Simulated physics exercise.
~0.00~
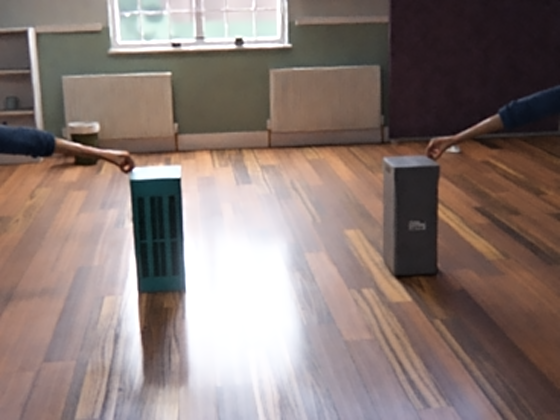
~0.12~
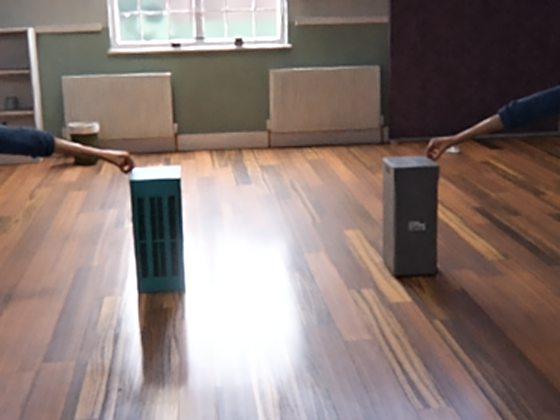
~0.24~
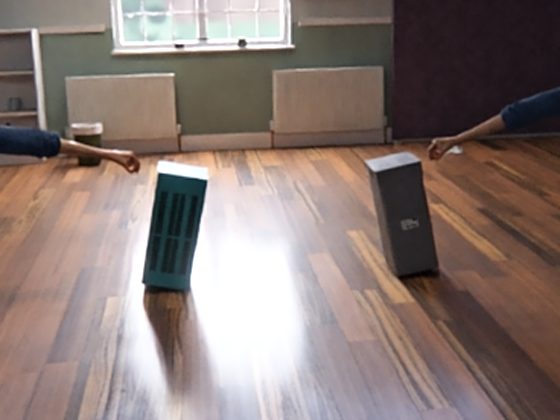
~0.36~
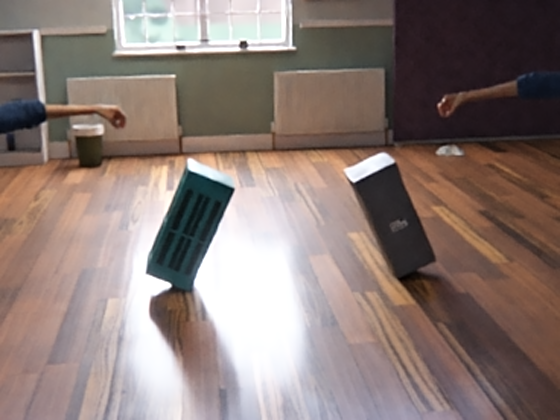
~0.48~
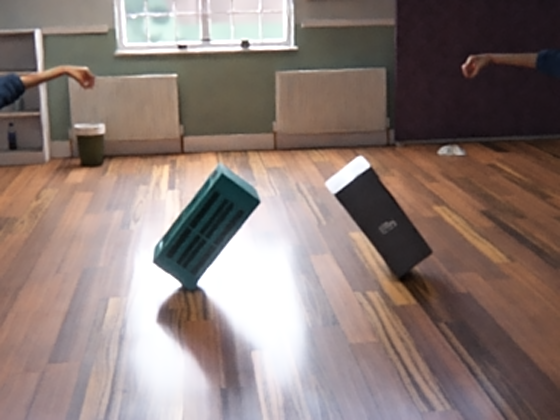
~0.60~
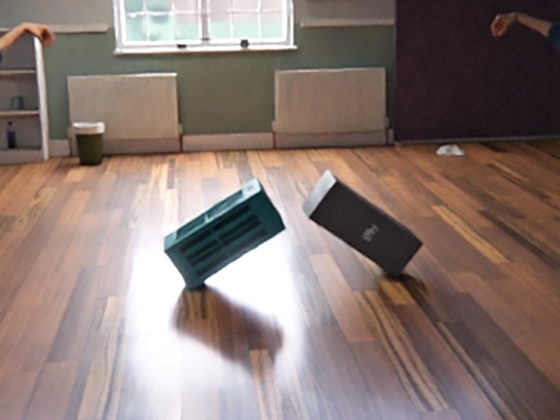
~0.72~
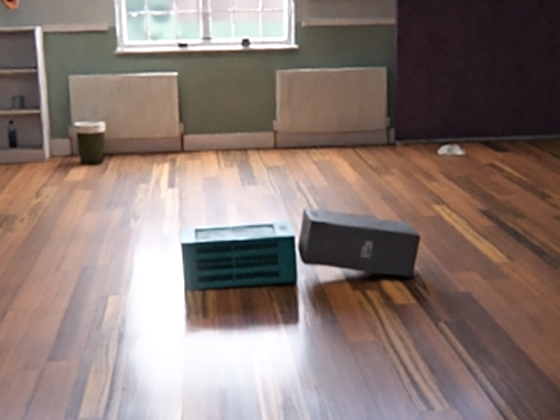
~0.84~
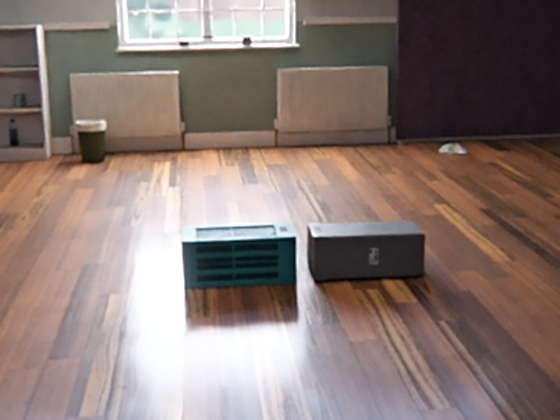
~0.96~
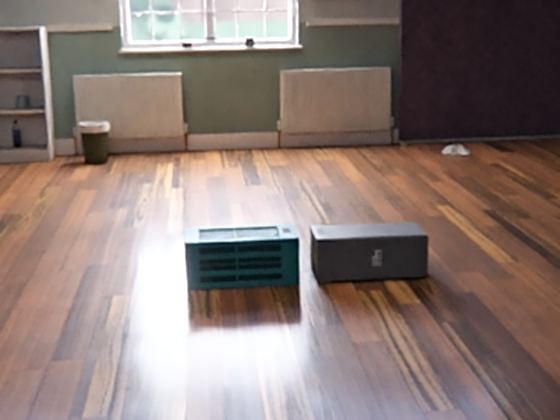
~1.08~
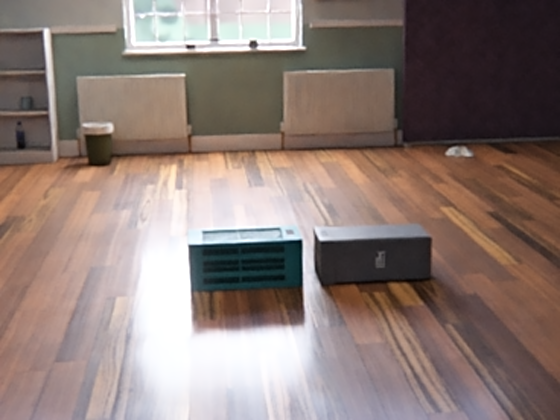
The video shows two hands holding an upright turquoise crate and a grey tote on a wooden floor, then letting go and drawing back. The crate and tote lean toward each other, topple inward, and end lying on their sides, close together with a small gap between them.
